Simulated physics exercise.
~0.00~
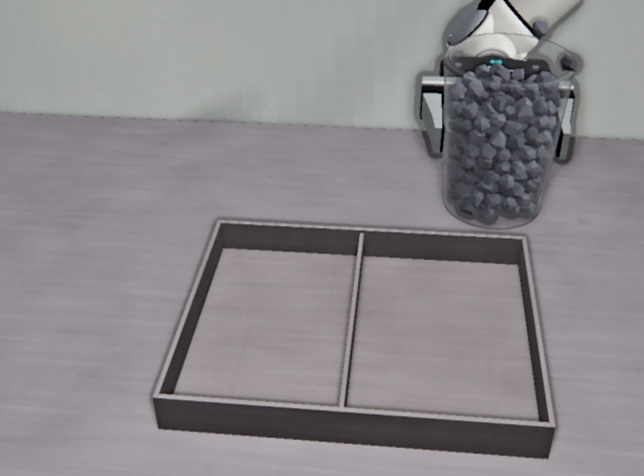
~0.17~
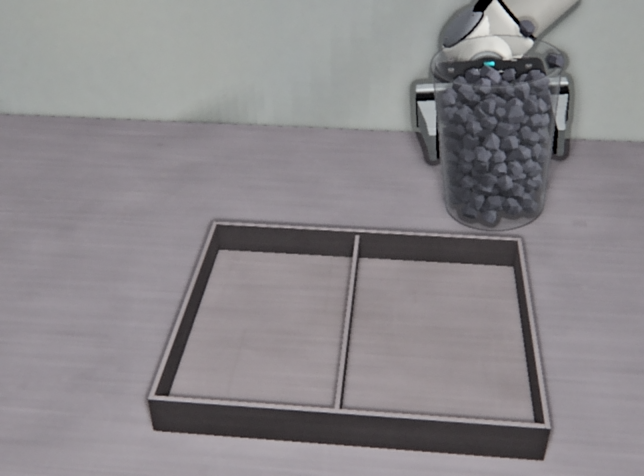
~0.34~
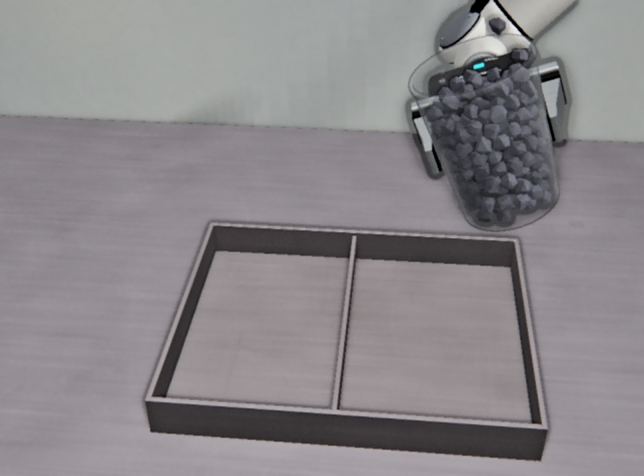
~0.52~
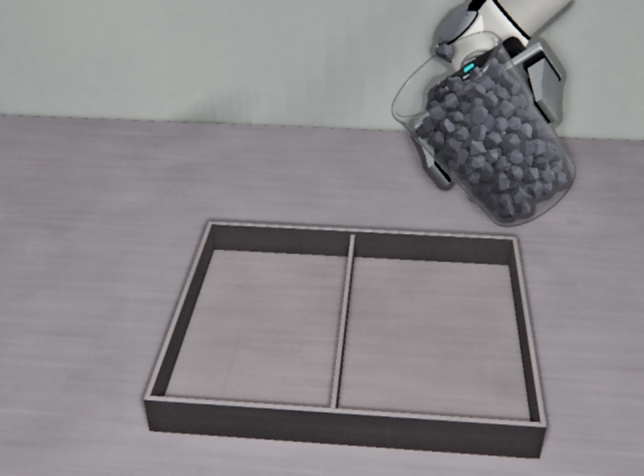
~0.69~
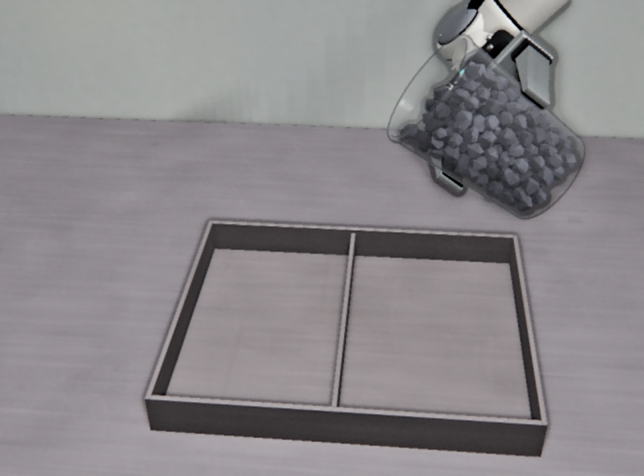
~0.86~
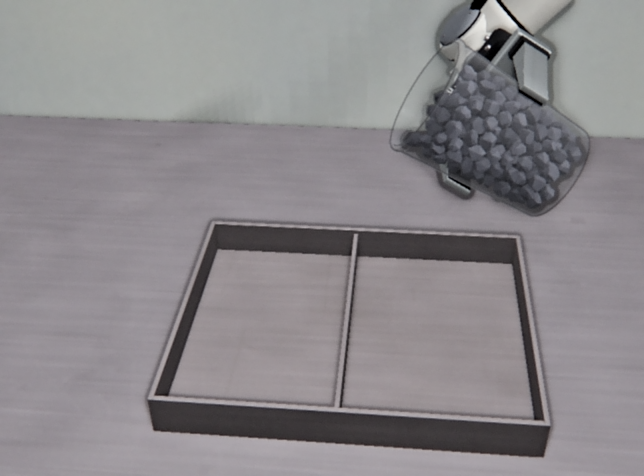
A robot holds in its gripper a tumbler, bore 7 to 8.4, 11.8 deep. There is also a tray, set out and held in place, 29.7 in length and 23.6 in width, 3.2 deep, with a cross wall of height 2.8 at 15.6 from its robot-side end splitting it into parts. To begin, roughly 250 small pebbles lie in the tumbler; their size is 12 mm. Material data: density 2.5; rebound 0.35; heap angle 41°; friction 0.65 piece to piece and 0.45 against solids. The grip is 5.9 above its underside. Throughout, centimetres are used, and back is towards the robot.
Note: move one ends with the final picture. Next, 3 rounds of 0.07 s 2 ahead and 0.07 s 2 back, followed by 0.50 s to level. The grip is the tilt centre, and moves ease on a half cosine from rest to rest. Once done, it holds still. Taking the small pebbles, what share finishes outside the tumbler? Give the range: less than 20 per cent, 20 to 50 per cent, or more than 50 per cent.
The share is less than 20 per cent.
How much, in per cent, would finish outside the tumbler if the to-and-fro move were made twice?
It would come to about 10 %.
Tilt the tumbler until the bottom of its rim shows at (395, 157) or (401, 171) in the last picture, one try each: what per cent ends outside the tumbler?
I'd put them at some 25 and 50 in a hundred.
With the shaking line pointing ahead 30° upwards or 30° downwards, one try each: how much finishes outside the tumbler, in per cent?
Estimates, in order: 15 % then 5 %.
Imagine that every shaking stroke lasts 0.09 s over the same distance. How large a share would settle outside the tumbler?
5 %.
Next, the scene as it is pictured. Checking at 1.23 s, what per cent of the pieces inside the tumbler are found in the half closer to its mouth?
Mouth half share: Roughly 50 %.
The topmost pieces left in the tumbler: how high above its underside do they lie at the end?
Top of the fill: Near 11.5 cm.
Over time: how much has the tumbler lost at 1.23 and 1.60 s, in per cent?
The share out is 10 per cent at the earlier time and 10 per cent at the later one.
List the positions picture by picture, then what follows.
The first frame shows tumbler middle at (500, 136), level; upper third of the load around (506, 104), from x 455 to 570, top at y 30; 248 in the tumbler.
The second frame shows tumbler middle at (495, 138), tilted 6° forward; upper third of the load around (501, 106), from x 450 to 555, top at y 30.
The third frame shows tumbler middle at (492, 138), tilted 20° forward; upper third of the load around (496, 106), from x 435 to 545, top at y 25.
The fourth frame shows tumbler middle at (490, 137), tilted 39° forward; upper third of the load around (489, 108), from x 425 to 560, top at y 50.
The fifth frame shows tumbler middle at (490, 135), tilted 53° forward; upper third of the load around (482, 108), from x 410 to 565, top at y 70.
The sixth frame shows tumbler middle at (493, 135), tilted 59° forward; upper third of the load around (489, 109), from x 415 to 570, top at y 75; 248 in the tumbler.
By 1.23 s, tilted 59° forward, highest piece 24 above the table; 225 in the tumbler, 12 in the far-side part, 11 in flight or on a rim.
By 1.60 s, tilted 18° forward, highest piece 26 above the table; 218 in the tumbler, 24 in the far-side part, 6 in the robot-side part.
By 1.98 s, level, highest piece 26 above the table; 218 in the tumbler, 24 in the far-side part, 6 in the robot-side part.
By 3.03 s, level, highest piece 26 above the table; 218 in the tumbler, 24 in the far-side part, 6 in the robot-side part.
Final count, 218 in the tumbler, 24 in the far-side part, 6 in the robot-side part. That is 12 % outside the tumbler.
